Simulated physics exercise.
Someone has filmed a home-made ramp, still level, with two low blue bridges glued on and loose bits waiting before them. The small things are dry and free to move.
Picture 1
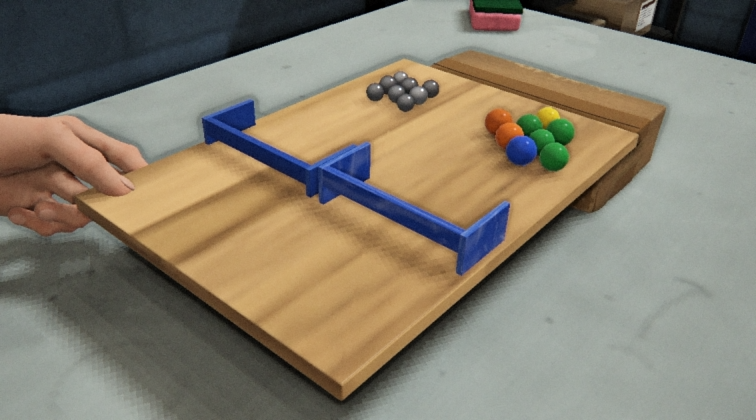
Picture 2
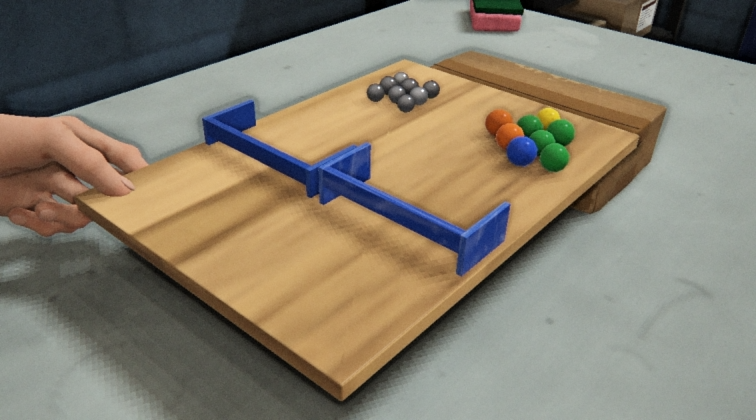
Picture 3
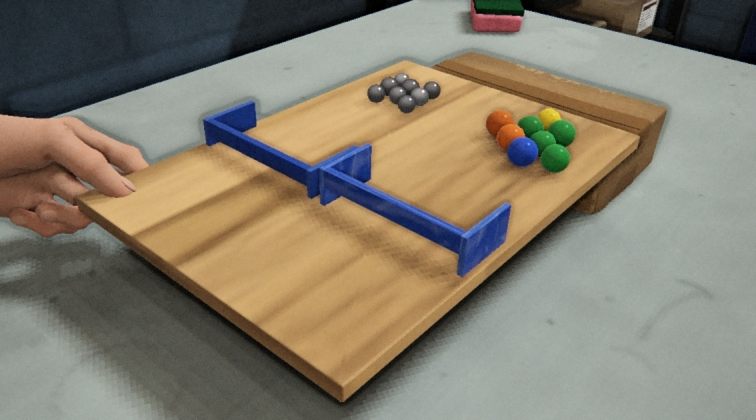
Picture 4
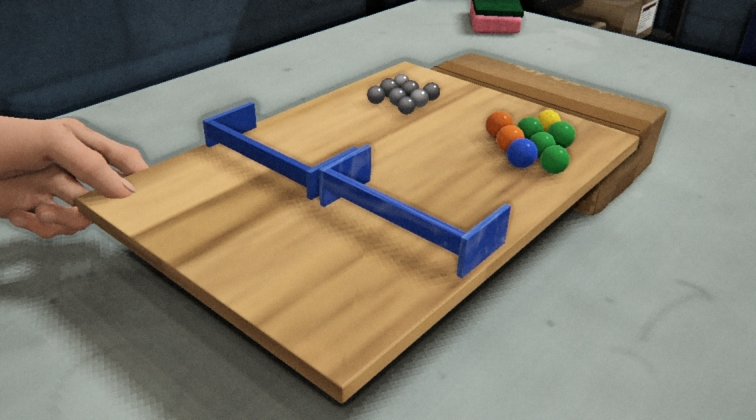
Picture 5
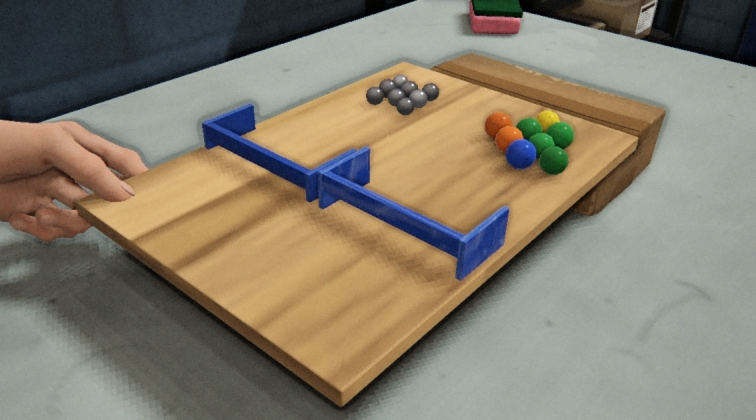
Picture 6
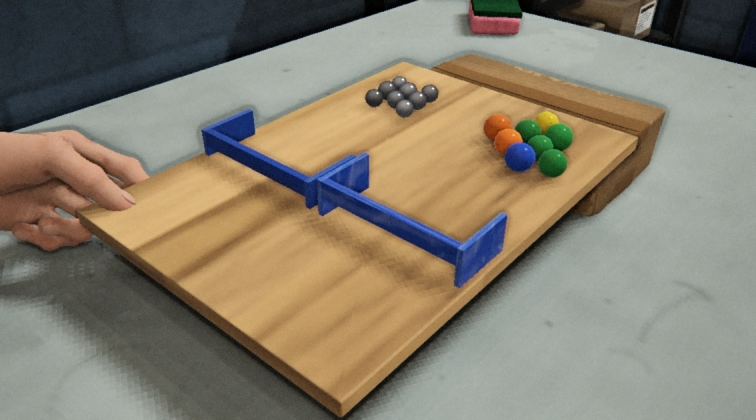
Wooden board with blue gates, colored marbles and steel balls resting on it, a hand slightly lowering its near end.
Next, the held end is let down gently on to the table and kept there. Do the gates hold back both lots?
In the end the front lot ends behind the gate, and the back lot ends behind the gate.
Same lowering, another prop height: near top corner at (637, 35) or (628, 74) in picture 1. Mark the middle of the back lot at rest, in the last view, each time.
At about (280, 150), and at (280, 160).
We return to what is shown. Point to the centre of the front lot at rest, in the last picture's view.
Roughly at (419, 266).
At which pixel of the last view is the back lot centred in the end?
Roughly at (273, 198).
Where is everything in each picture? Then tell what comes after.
The first picture shows held end of the board near (340, 371), level; box near (522, 122), low, a small part of the board's length; front lot near (541, 143), a few glass marbles; back lot near (397, 94), a few steel balls; front gate near (389, 206), its slot lower than a piece; back gate near (256, 149), its slot lower than a piece.
The second picture shows held end of the board near (340, 372), level; back lot near (397, 95).
The third picture shows held end of the board near (341, 373), level; front lot near (542, 144).
The fourth picture shows held end of the board near (341, 374), level; back lot near (398, 97).
The fifth picture shows held end of the board near (340, 377), level; front lot near (541, 146).
The sixth picture shows held end of the board near (340, 388), down by 2°; box near (522, 125); front lot near (540, 148), not moving; back lot near (396, 100), not moving; front gate near (387, 219); back gate near (255, 161).
Then, 0.35 s on from there, board sloping at 9°; front lot on its way down; back lot on its way down.
Then, 0.66 s on from there, board resting at 11°; front lot has reached its gate; back lot on its way down.
Then, 0.92 s on from there, board resting at 11°; front lot has reached its gate; back lot has reached its gate.
In the end, board resting at 11°; front lot gathered behind its gate; back lot gathered behind its gate.
